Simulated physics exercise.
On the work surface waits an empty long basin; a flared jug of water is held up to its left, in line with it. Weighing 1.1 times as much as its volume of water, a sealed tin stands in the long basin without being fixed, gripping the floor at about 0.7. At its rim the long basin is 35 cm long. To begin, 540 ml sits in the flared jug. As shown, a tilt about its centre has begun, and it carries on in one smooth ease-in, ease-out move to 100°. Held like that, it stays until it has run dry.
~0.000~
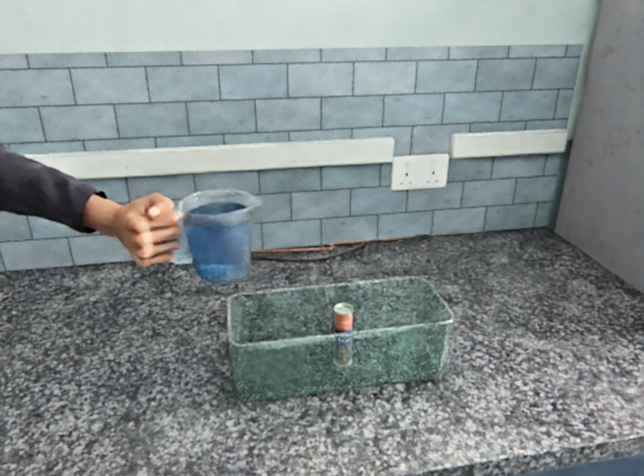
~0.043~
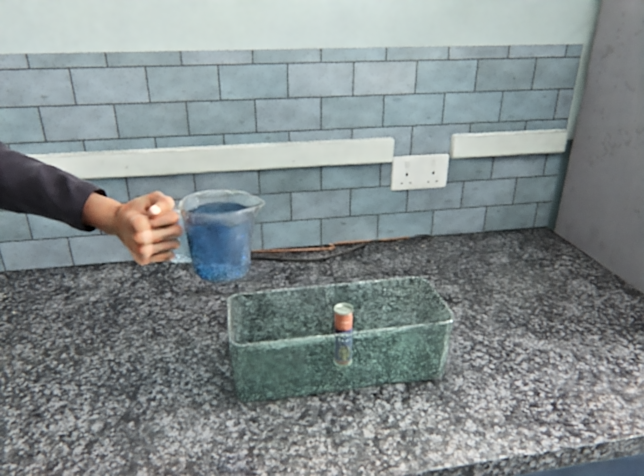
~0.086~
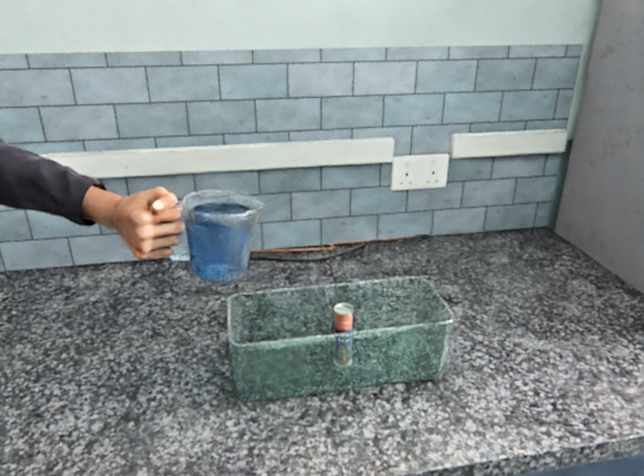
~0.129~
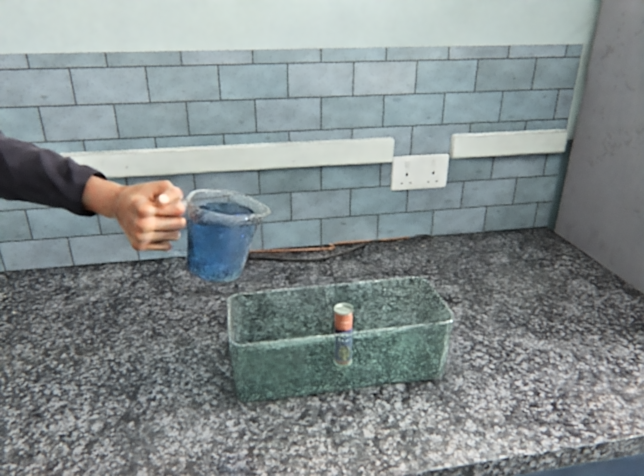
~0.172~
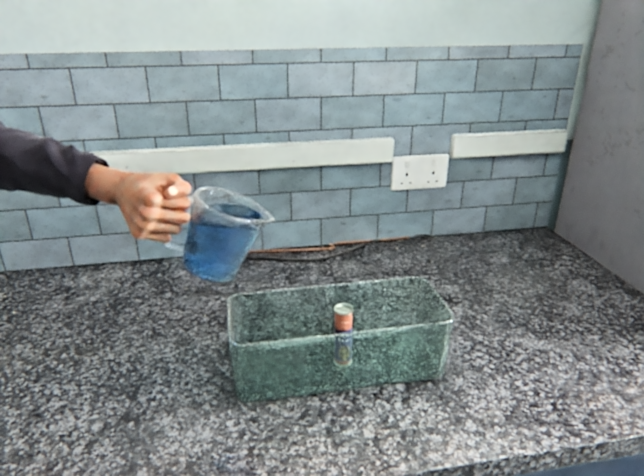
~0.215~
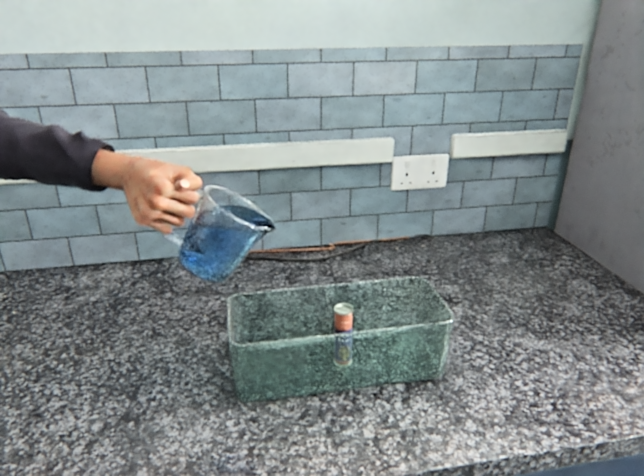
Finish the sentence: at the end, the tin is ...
Standing on its base.
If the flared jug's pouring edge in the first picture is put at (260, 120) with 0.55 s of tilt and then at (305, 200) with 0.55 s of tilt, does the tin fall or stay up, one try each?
Try 1: Tipped over; try 2: Tipped over.
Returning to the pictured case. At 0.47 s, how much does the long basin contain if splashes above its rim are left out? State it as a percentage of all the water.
About 20%.
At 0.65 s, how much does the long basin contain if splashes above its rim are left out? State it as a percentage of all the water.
72 per cent or thereabouts.
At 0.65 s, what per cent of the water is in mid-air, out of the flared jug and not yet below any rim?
About 16 per cent.
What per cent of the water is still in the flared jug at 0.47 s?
Some 50 % of it is still there.
After 0.47 s the tilt is 94° and 50 per cent is still to pour; the tin stands where it began.
After 0.65 s the tilt is 100° and 12 per cent is still to pour; the tin stands where it began.
After 0.84 s the tilt is 100° and 2 per cent is still to pour; the tin stands where it began.
After 1.05 s the tilt is 100° and 0 per cent is still to pour; the tin stands where it began.
In the end the tin stands where it began.
